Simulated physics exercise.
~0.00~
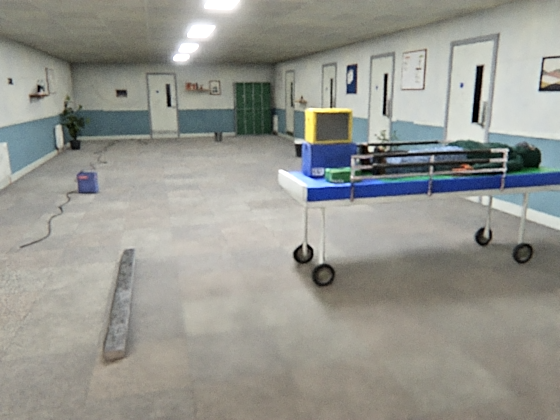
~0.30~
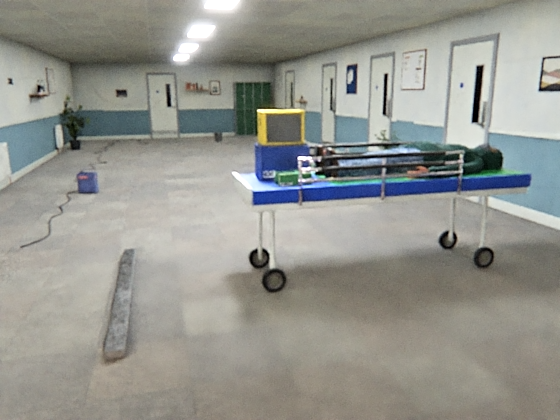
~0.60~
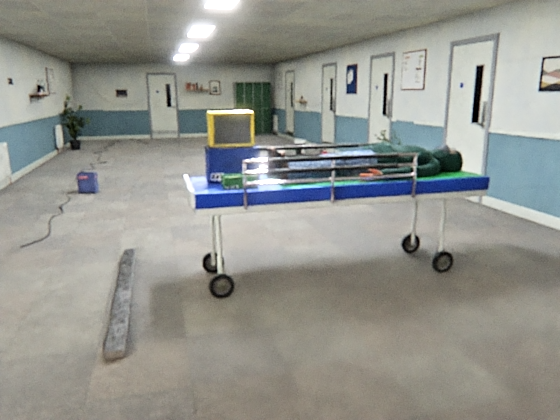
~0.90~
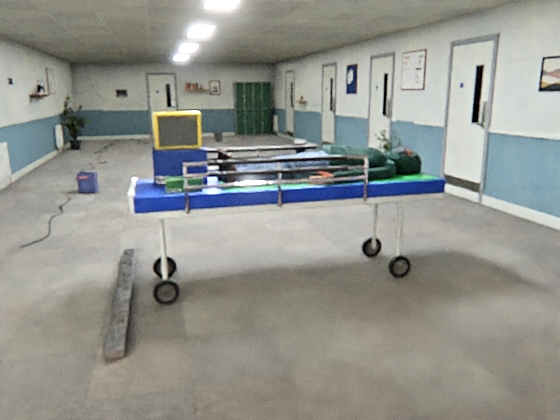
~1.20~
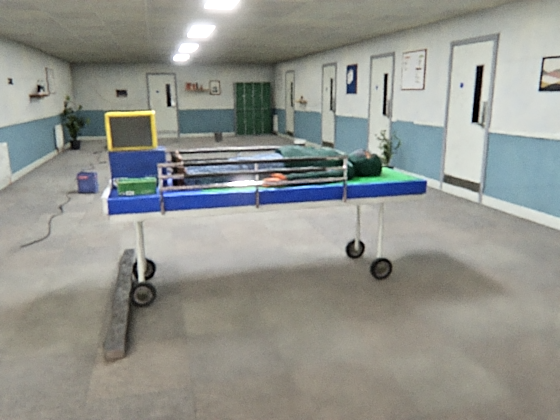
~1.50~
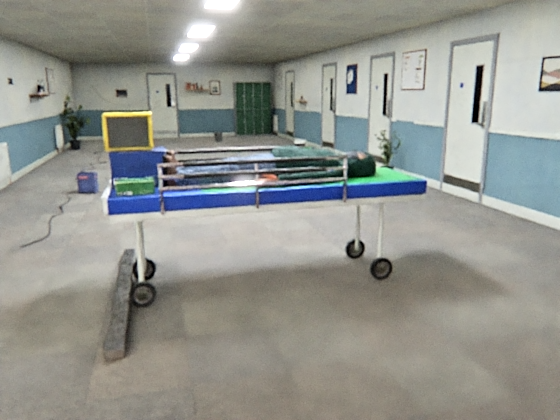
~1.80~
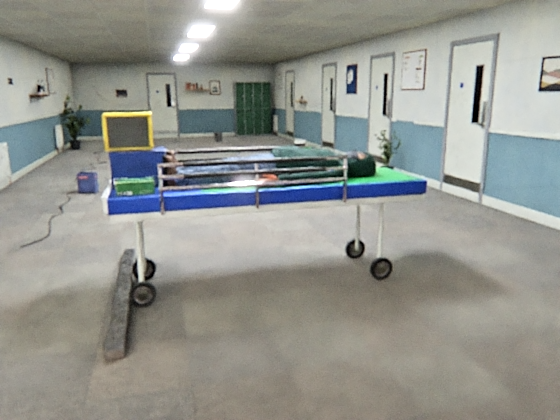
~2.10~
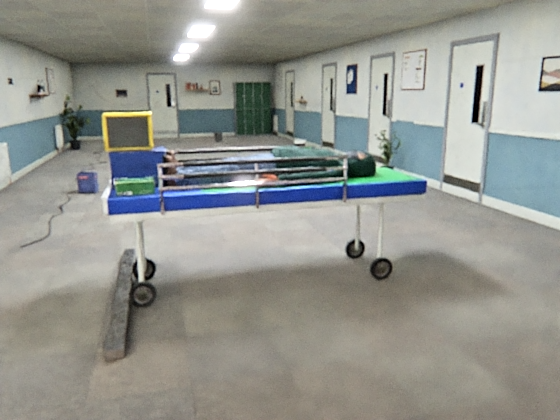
At the start, a hospital trolley stands on the right of a long room, carrying a person lying flat, a yellow monitor, a blue holdall and a green glove box. It rolls left across the floor towards a dark sill, its load riding along with it. The wheels at its left end reach the sill and the trolley stops, staying level. The person slides very slightly further left, then lies still. At the end, the monitor is upright and the holdall, glove box and person are all still aboard.
